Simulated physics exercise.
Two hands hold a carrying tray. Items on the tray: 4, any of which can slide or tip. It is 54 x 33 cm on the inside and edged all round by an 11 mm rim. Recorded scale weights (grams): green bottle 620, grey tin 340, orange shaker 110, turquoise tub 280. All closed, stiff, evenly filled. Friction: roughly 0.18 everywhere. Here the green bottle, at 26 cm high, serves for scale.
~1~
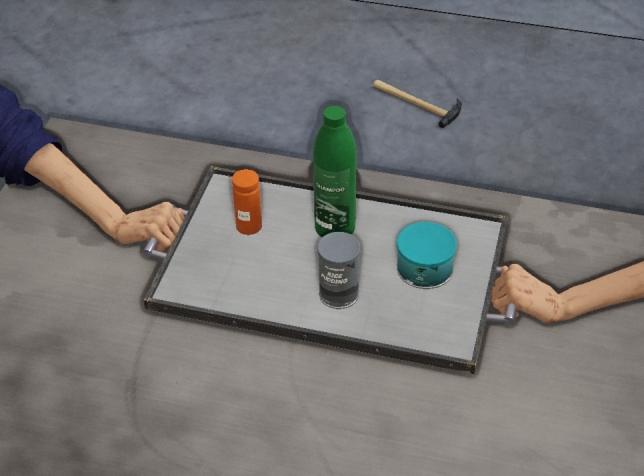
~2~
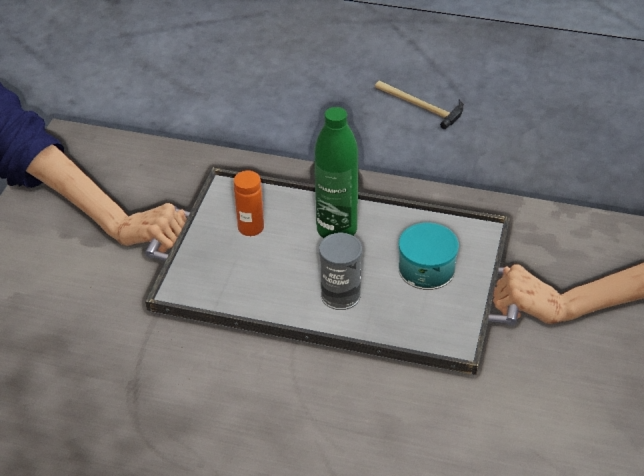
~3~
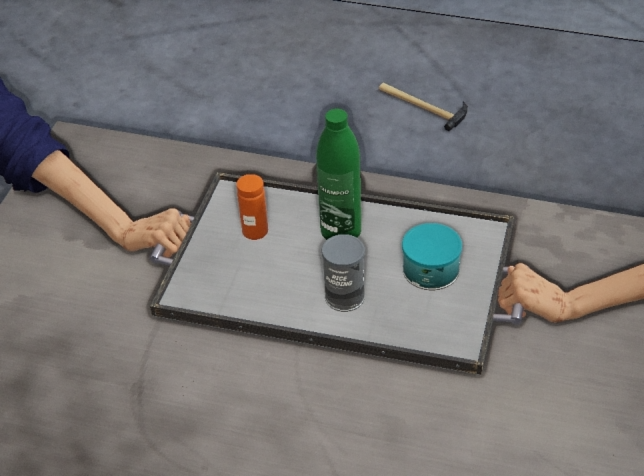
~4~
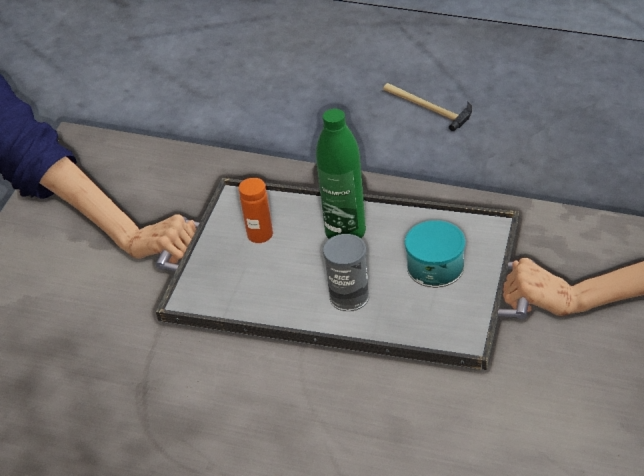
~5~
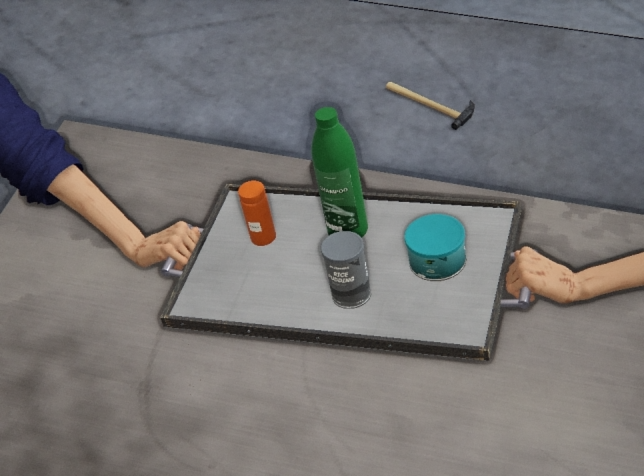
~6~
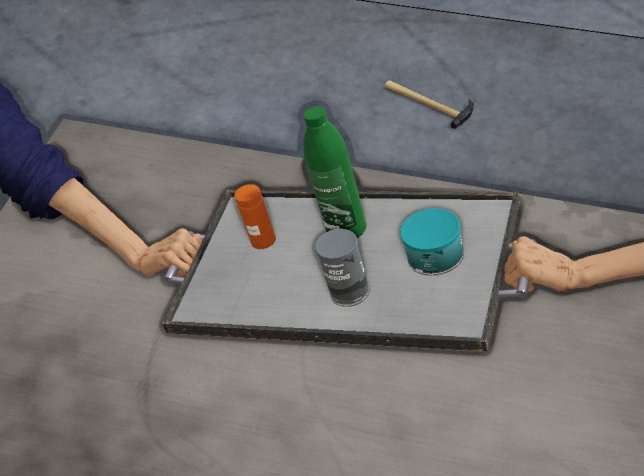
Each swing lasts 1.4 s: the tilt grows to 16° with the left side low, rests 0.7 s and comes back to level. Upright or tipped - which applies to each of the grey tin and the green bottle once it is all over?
Grey tin: Tipped. Green bottle: Tipped.
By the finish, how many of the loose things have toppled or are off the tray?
My answer is 3.
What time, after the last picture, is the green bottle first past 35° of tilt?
It happens near 0.9 s.
Then, 0.70 s later than the last frame, tilt 16°, left edge down; orange shaker now off the tray; green bottle 21 cm from its spot near (218, 180); grey tin 20 cm from its spot near (232, 270).
Then, 1.00 s later than the last frame, tilt 16°, left edge down; green bottle and grey tin now off the tray; turquoise tub 38 cm from its spot.
When it is over, off the tray and tipped over, green bottle, grey tin and orange shaker; not toppled but over 5 cm from the start, turquoise tub. In the last view, grey tin near (120, 325), green bottle near (182, 234).
